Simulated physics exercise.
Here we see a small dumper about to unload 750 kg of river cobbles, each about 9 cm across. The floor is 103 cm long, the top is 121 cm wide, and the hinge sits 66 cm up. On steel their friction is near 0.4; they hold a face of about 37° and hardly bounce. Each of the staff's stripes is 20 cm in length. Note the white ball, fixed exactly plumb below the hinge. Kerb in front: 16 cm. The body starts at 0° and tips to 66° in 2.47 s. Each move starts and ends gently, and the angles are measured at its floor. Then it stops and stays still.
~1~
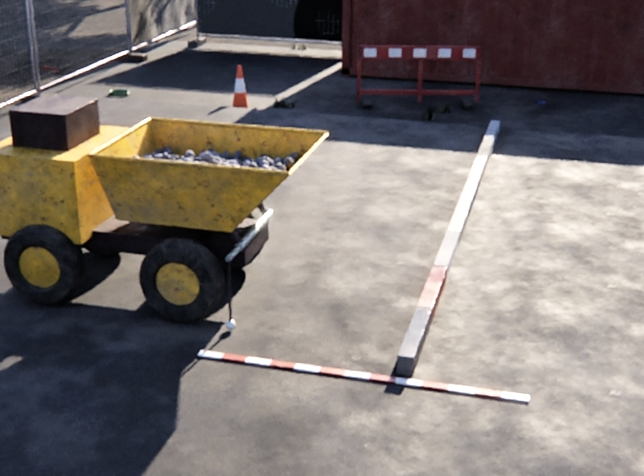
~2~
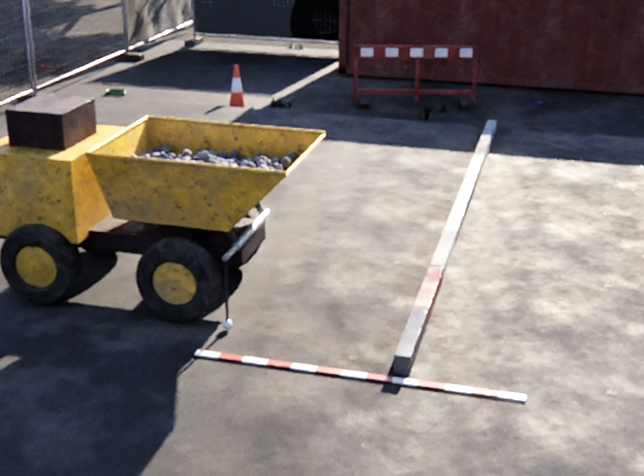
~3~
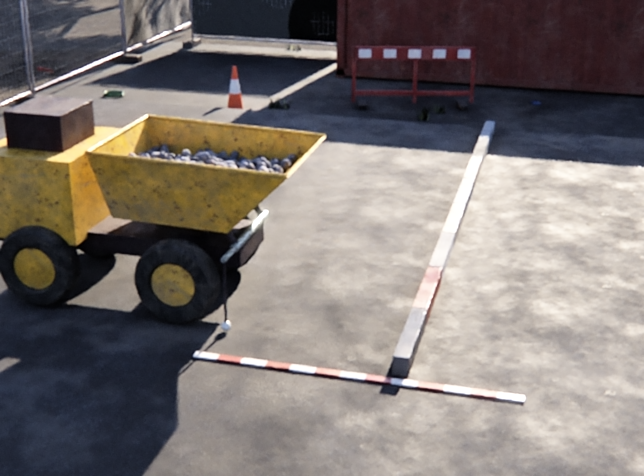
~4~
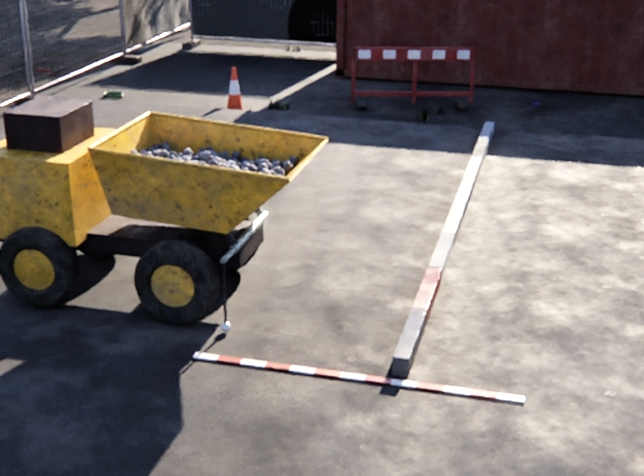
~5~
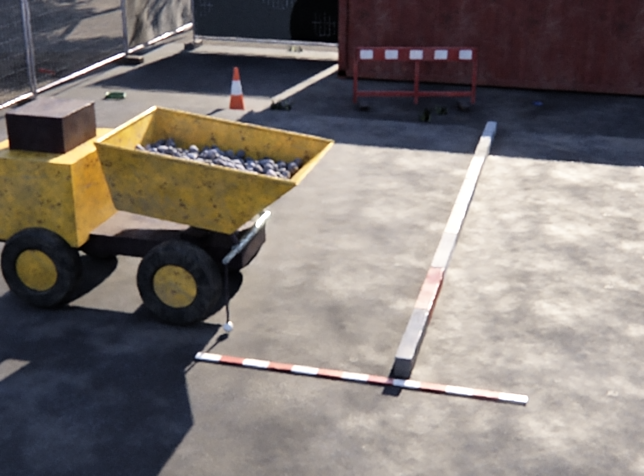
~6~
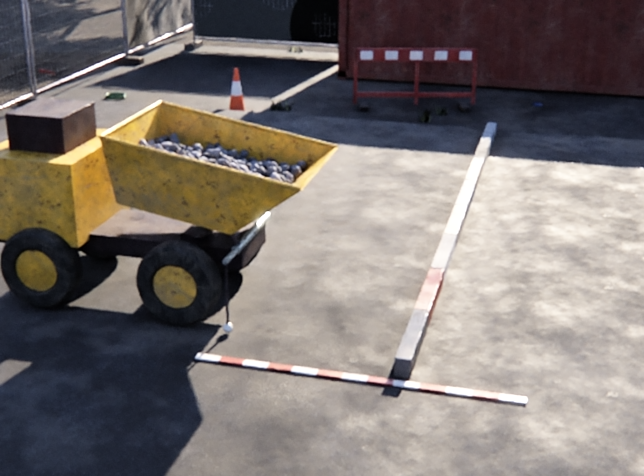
Yellow dumper body slowly tilting up at its left end, carrying grey stones, while the wheels stay still on sunlit tarmac.
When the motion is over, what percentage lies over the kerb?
Close to 10 percent.
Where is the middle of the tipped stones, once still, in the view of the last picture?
(381, 304).
A little later the floor is at 56°; 100 % in the body; the foremost stones are at (329, 236).
Then the floor is at 66°; 70 % in the body, 30 % on this side of the kerb; the foremost stones are at (419, 307).
Later still the floor is at 66°; 39 % in the body, 56 % on this side of the kerb, 5 % over the kerb; the foremost stones are at (473, 321).
In the end the floor is at 66°; 0 % in the body, 88 % on this side of the kerb, 12 % over the kerb; the foremost stones are at (560, 316).
